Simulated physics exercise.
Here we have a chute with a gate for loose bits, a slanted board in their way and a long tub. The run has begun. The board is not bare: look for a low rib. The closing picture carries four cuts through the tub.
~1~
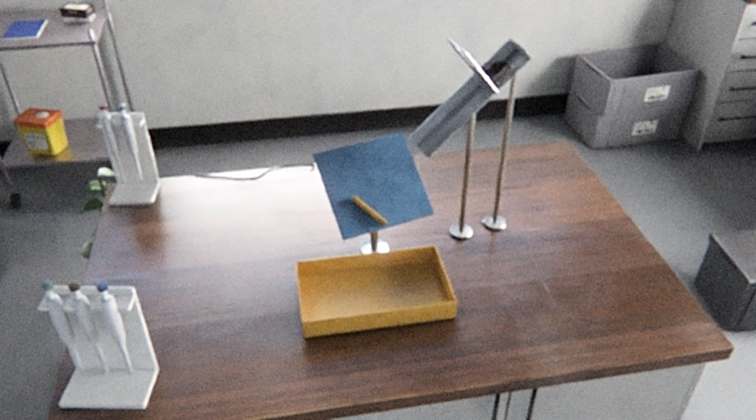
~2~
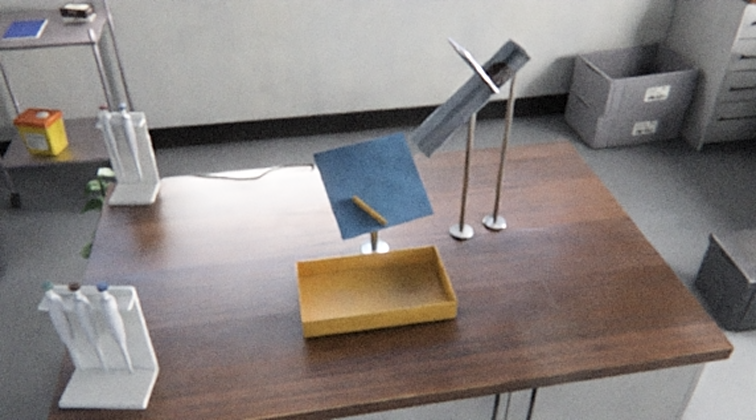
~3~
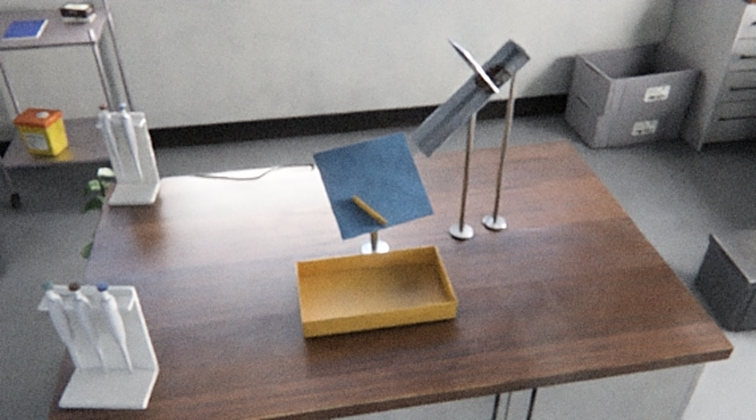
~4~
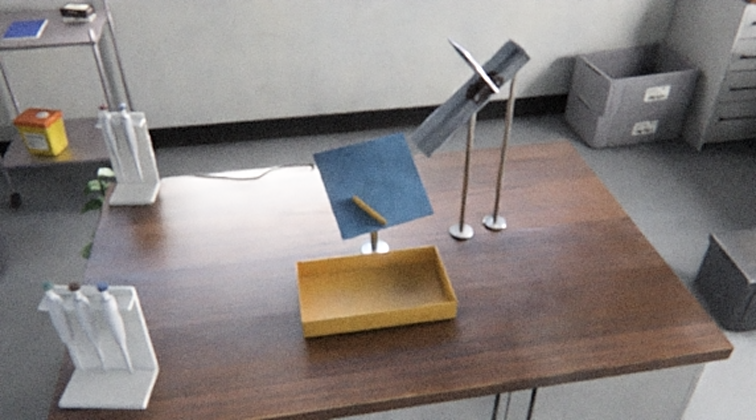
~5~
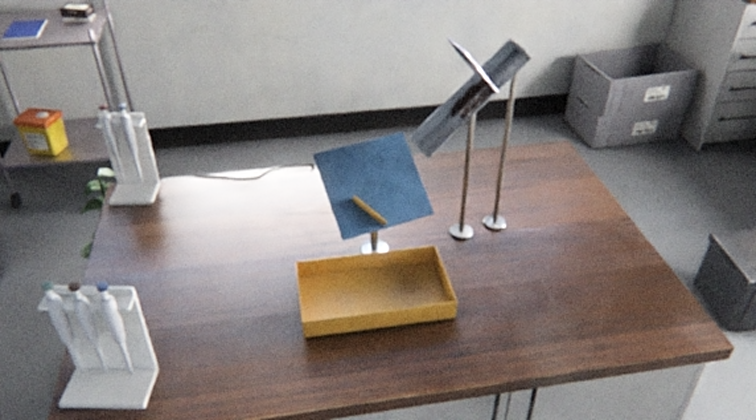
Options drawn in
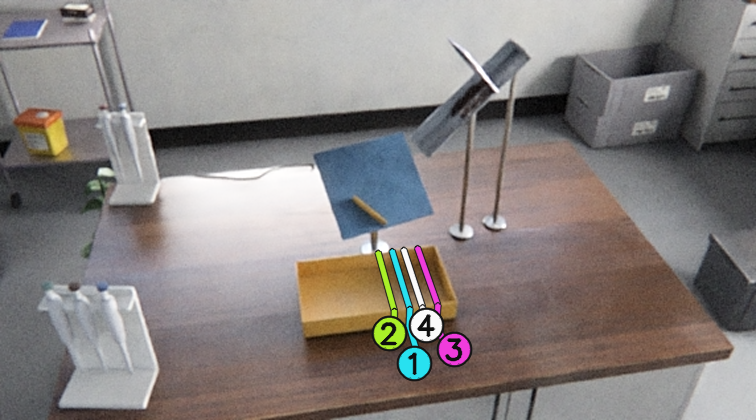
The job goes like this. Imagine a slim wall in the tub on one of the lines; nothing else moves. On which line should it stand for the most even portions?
The answer is line 4.
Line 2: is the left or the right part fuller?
The right side.
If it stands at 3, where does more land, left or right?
Left.
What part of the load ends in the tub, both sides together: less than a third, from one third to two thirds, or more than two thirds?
It is more than two thirds.
On the marked copy, line 1 crosses the front rim at (409, 308); line 2 crosses the front rim at (394, 310); line 3 crosses the front rim at (437, 304); line 4 crosses the front rim at (422, 306).
With 1, of what is caught, about a tenth on the left of the divider, the larger part on the right.
With 2, of what is caught, about a tenth on the left of the divider, the larger part on the right.
With 3, of what is caught, almost all on the left of the divider, about a tenth on the right.
With 4, of what is caught, roughly half on the left of the divider, roughly half on the right.
